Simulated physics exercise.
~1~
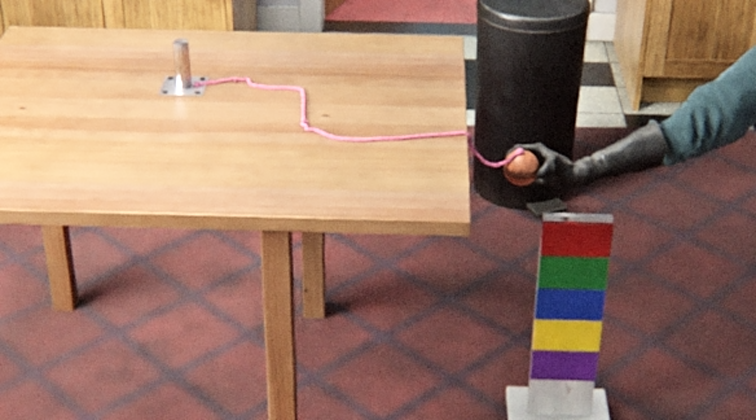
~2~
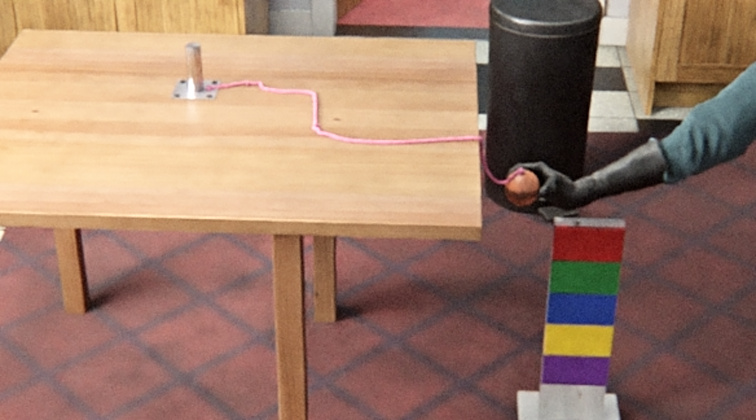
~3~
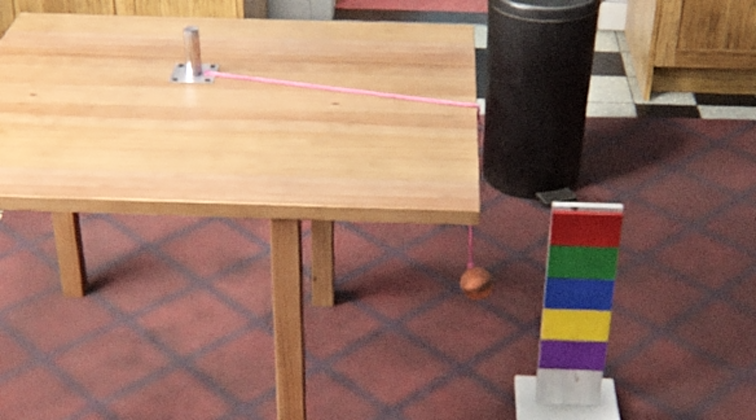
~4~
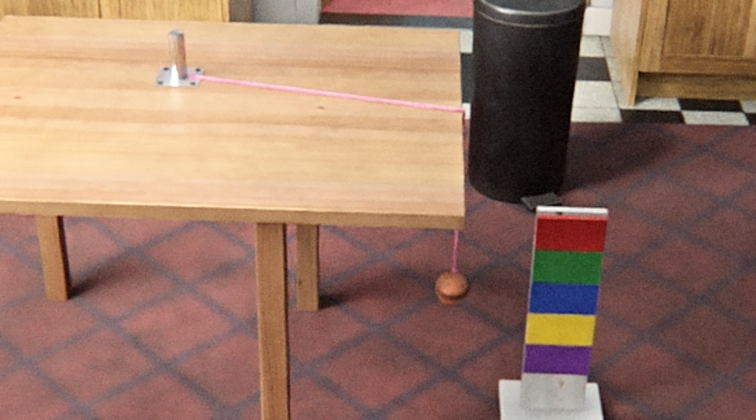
In a room with a dark red tiled floor, a pink shoelace runs loosely from a metal post across a wooden table and over its right edge. A dark-gloved hand holds an orange ball on the lace just past the edge, above a board banded red, green, blue, yellow and purple. The hand lets go and draws out of view. The ball drops and swings left, pulling the lace straight across the tabletop. It ends hanging below the table edge, level with the blue band, while the board stays in place.
